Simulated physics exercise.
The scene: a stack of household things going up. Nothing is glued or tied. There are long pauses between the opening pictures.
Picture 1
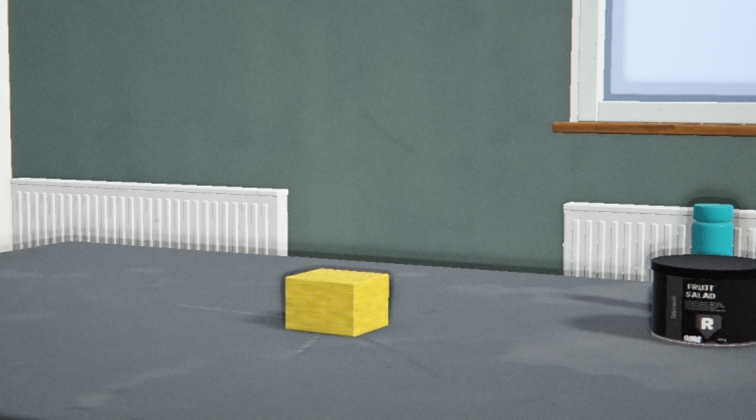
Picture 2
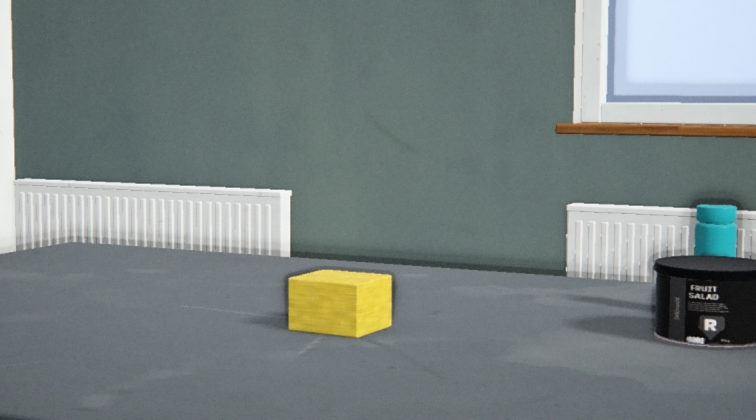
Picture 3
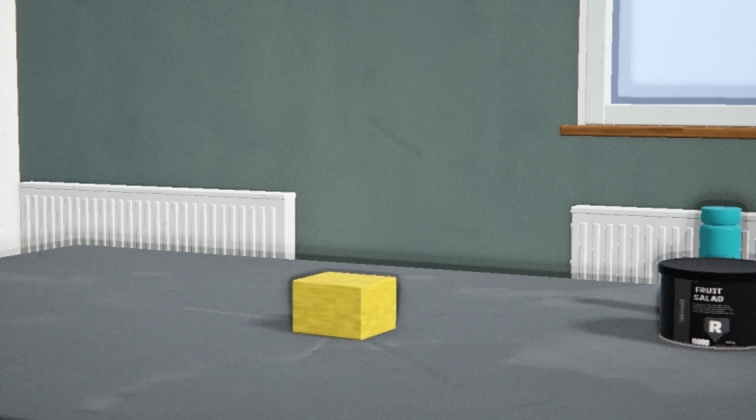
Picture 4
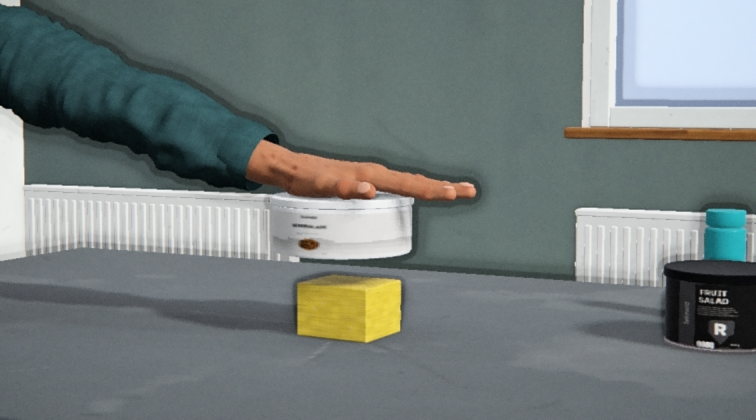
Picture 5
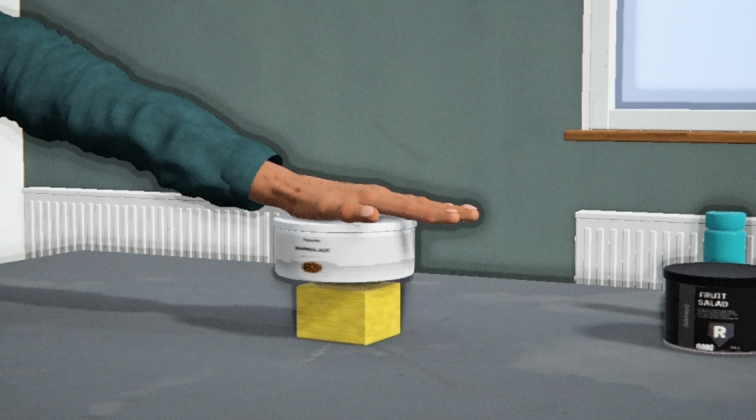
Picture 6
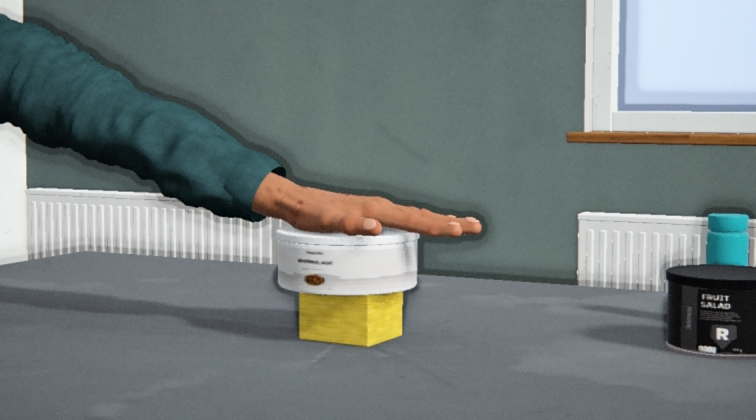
To begin with, a yellow block sits alone on a grey surface, with a black tub and a teal container off to the right. Then a hand in a dark green sleeve appears from the left with a round white tub beneath its palm, and the tub lowers onto the block.
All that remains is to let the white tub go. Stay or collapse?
As it turns out, it keeps its balance.
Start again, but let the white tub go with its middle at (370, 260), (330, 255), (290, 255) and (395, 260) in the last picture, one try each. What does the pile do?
In the first case it holds; in the second case it stays up; in the third case it gives way; in the fourth case it gives way.
Then, 0.50 s later than the last frame, all is still.
Then, 1.30 s later than the last frame, white tub resting near (348, 257).
Then, 2.70 s later than the last frame, white tub resting near (348, 258).
When it is over, all 4 as before. End places, in pixels of the last picture, white tub near (348, 257). The pile stays up.
